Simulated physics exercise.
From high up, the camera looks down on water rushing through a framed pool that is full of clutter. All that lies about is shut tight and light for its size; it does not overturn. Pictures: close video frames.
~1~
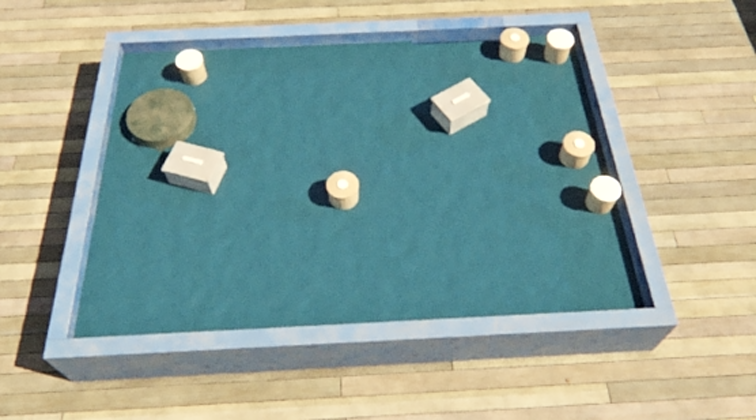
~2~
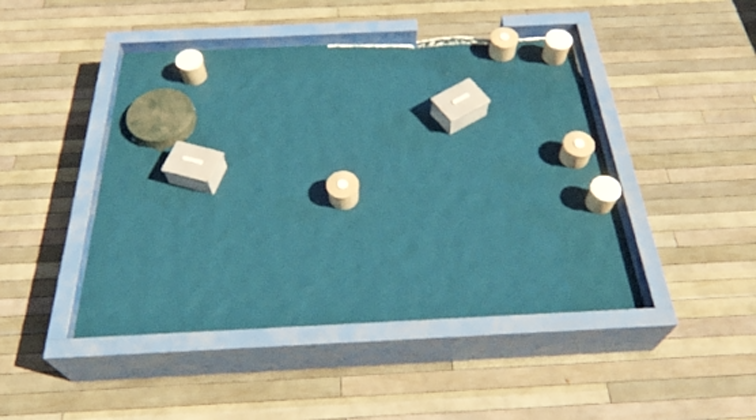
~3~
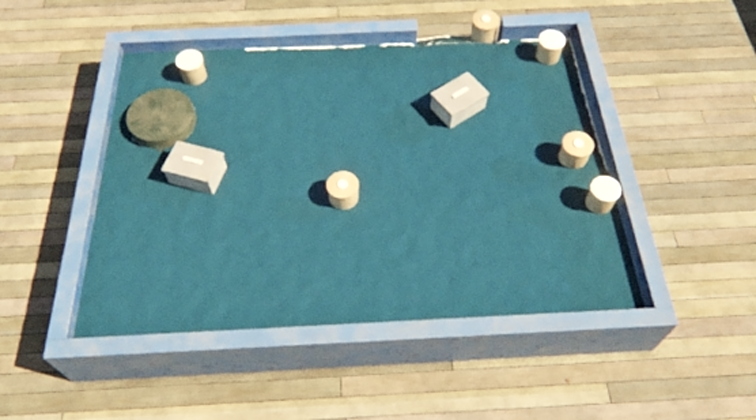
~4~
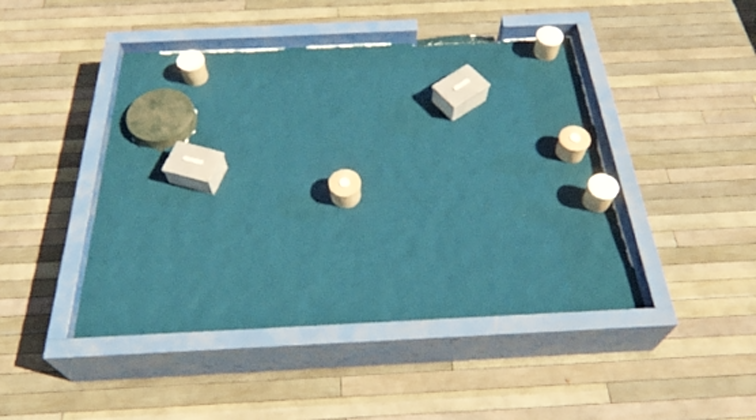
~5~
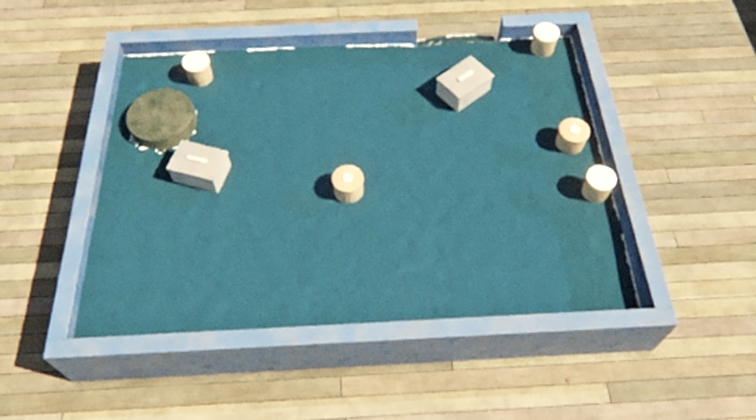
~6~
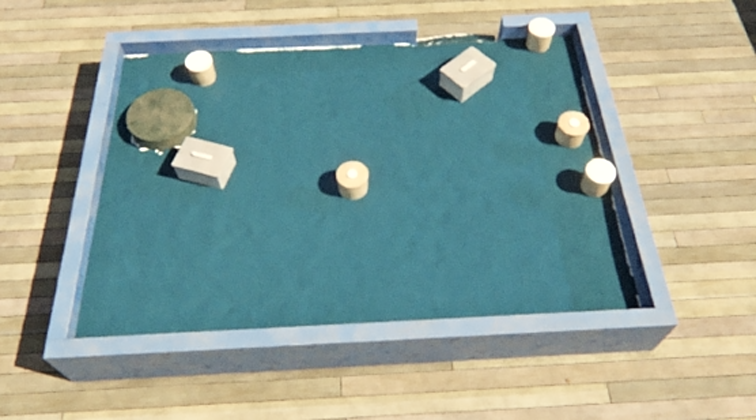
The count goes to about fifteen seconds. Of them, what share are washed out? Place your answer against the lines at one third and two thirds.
It sits between the two lines.
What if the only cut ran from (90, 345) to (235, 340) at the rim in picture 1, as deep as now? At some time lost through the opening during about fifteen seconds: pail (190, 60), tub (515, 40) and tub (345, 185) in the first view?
Listed order gives stays put, stays put, departs.
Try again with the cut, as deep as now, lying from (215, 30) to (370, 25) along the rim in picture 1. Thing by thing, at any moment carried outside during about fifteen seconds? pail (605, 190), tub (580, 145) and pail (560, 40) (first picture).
The three read no escape, no escape and no escape, in that order.
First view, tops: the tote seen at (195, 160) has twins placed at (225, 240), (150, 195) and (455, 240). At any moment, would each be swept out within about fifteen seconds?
Result list, first to last: Does not leave, does not leave, does not leave.
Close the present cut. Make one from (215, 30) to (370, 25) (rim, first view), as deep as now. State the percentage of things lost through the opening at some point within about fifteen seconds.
It should be close to 60 per cent.
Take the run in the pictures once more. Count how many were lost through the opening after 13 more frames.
3.
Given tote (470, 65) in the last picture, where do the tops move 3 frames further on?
Estimated position: Roughly (467, 37).
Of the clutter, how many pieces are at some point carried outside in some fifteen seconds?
It totals 4.
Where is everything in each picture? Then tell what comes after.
The first picture shows a tote at (461, 99) floats; a tub at (579, 144), afloat; 0 of 8 have shifted.
The second picture shows a tote at (461, 99), afloat; a tub at (579, 144) floats; 1 of 8 have shifted.
The third picture shows a tote at (460, 93) floats, close to its start; a tub at (578, 144) floats; 3 of 8 have shifted.
The fourth picture shows a tote at (461, 85) floats, close to its start; a tub at (575, 138) floats, close to its start; 4 of 8 have shifted.
The fifth picture shows a tote at (465, 77), afloat, close to its start; a tub at (575, 130) floats, close to its start; 6 of 8 have shifted.
The sixth picture shows a tote at (468, 67), afloat, a stride from its start; a tub at (574, 123), afloat, close to its start; 8 of 8 have shifted.
A moment on, 1 of 8 are out; 7 afloat.
Next, 3 of 8 are out; 5 afloat.
Later, 3 of 8 are out; 5 afloat.
In the end, 4 of 8 are out; 4 afloat.
